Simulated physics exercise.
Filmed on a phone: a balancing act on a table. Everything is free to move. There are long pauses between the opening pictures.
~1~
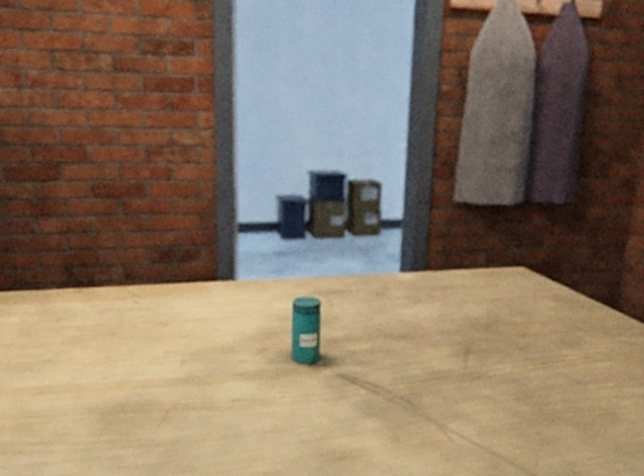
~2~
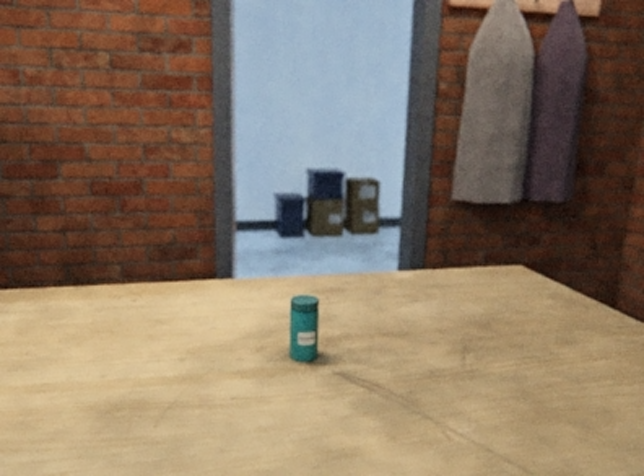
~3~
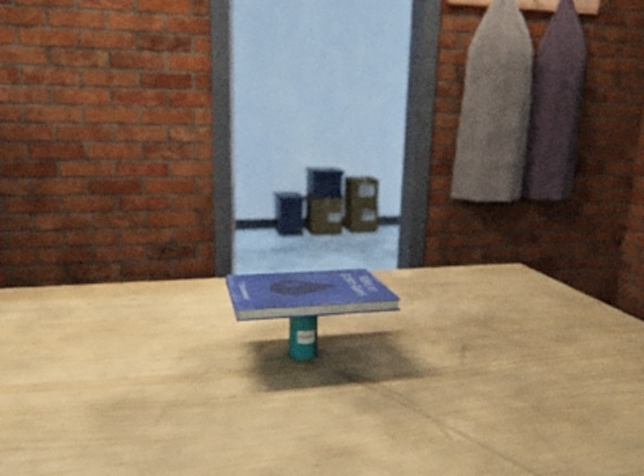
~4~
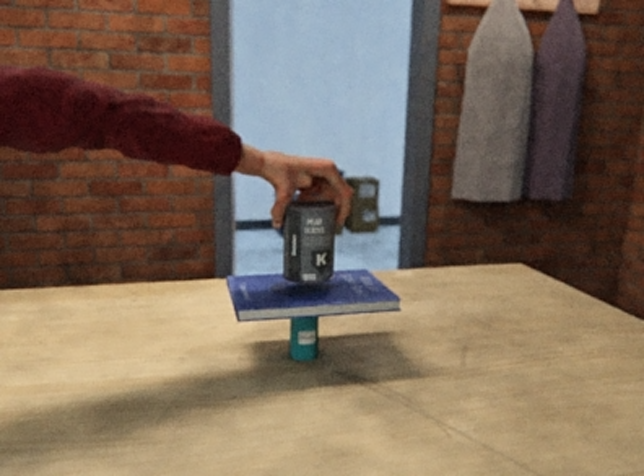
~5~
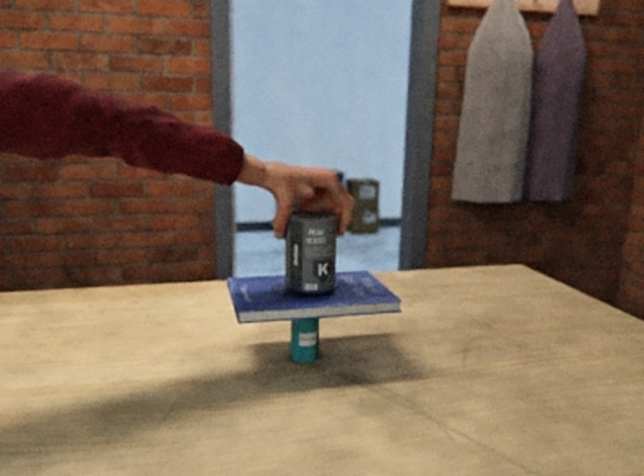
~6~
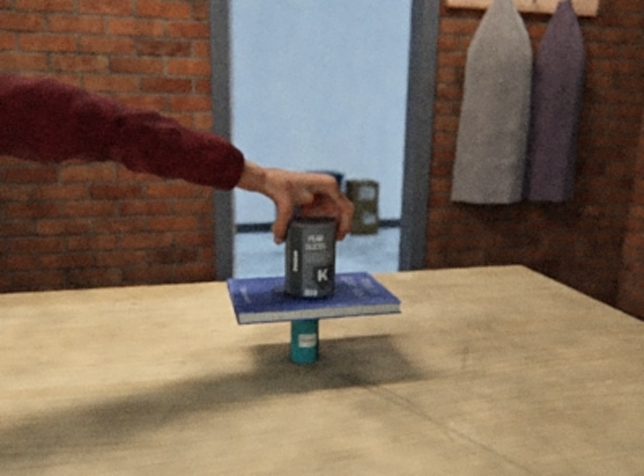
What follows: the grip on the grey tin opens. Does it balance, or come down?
Here the stack stays up.
Then, 0.80 s later than the last frame, all is still.
Then, 1.70 s later than the last frame, grey tin resting near (310, 257).
When it is over, all 3 as before. End places, in pixels of the last picture, grey tin near (311, 257). The stack keeps its balance.
